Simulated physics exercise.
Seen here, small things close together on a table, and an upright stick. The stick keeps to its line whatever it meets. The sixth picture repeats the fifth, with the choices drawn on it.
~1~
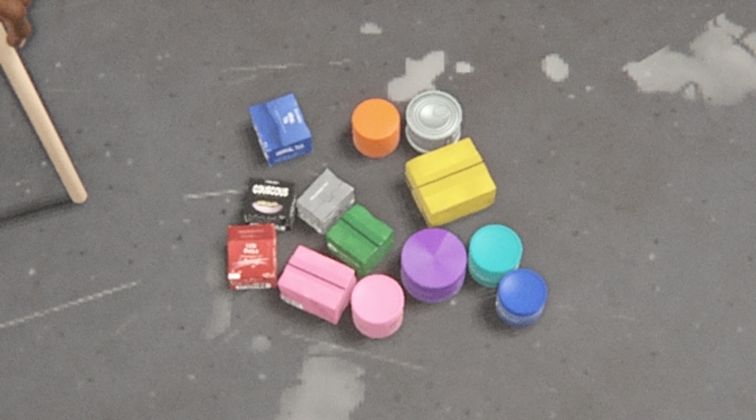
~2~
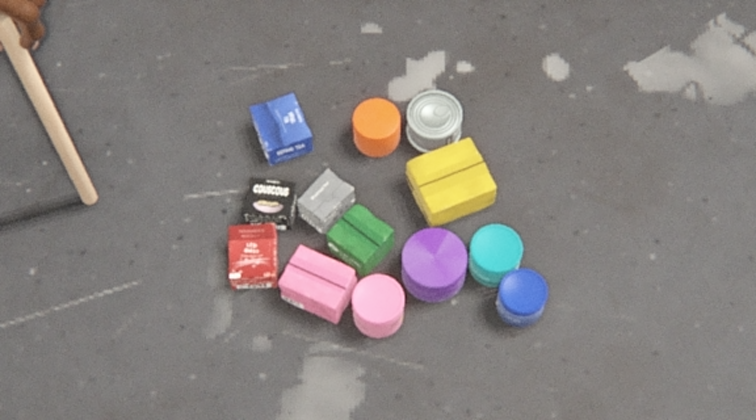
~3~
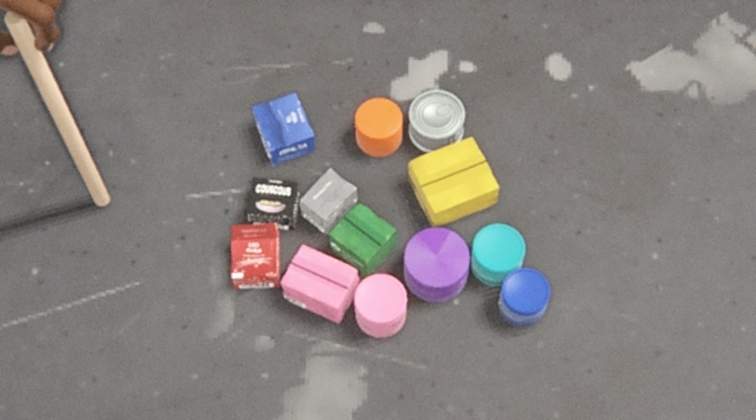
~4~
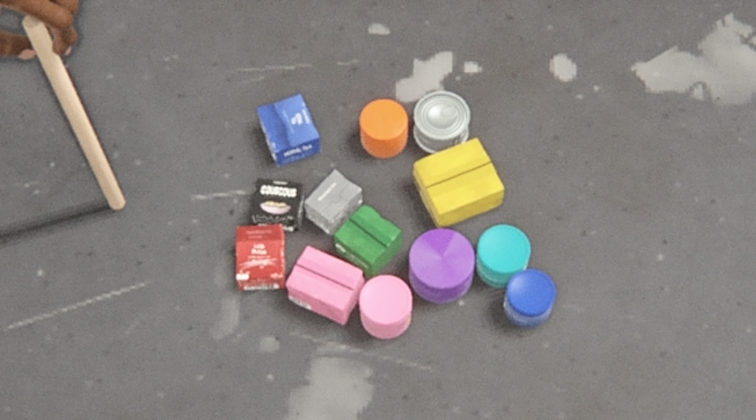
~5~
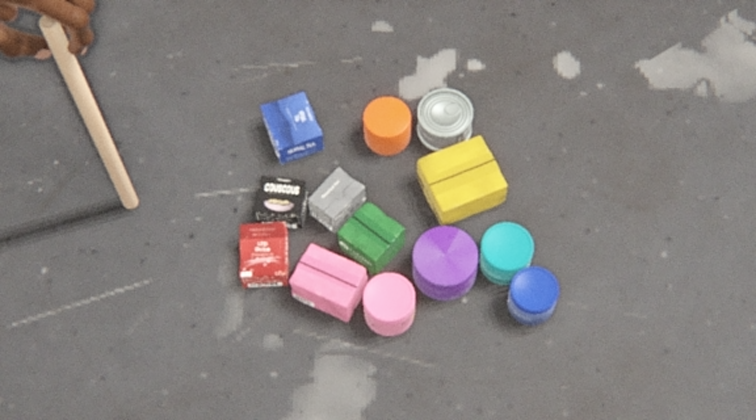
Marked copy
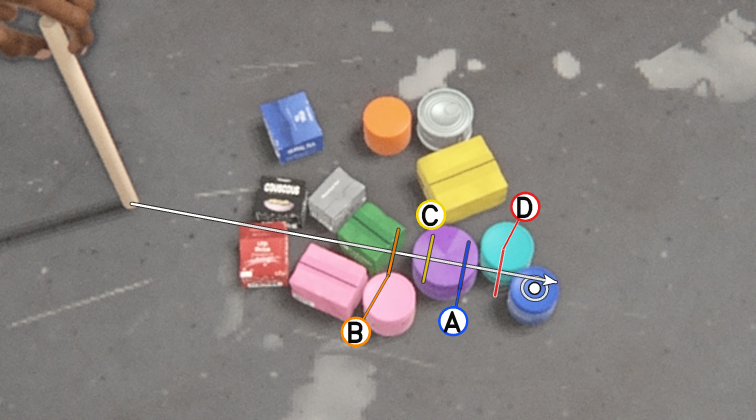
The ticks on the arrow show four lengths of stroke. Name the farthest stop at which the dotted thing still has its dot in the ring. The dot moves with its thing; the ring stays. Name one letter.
At B, and not beyond.
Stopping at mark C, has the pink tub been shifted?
No.
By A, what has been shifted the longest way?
The green box.
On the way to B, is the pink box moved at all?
No.
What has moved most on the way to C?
The green box.
On the marked copy, A at (464, 266); B at (393, 252); C at (429, 259); D at (500, 271); the arrow from (131, 204) to (556, 283); the white dot at (535, 288).
Following B. Soon after the start, foot of the stick (226, 222).
Later, foot of the stick (320, 239); grey box (360, 188); black packet (305, 197).
In the end, foot of the stick (393, 253); green box (425, 257); purple tin (476, 281); the dot is still in its ring.
As for the rest, A shifts the dotted thing to (587, 322); C shifts the dotted thing to (561, 311); D shifts the dotted thing to (599, 326).
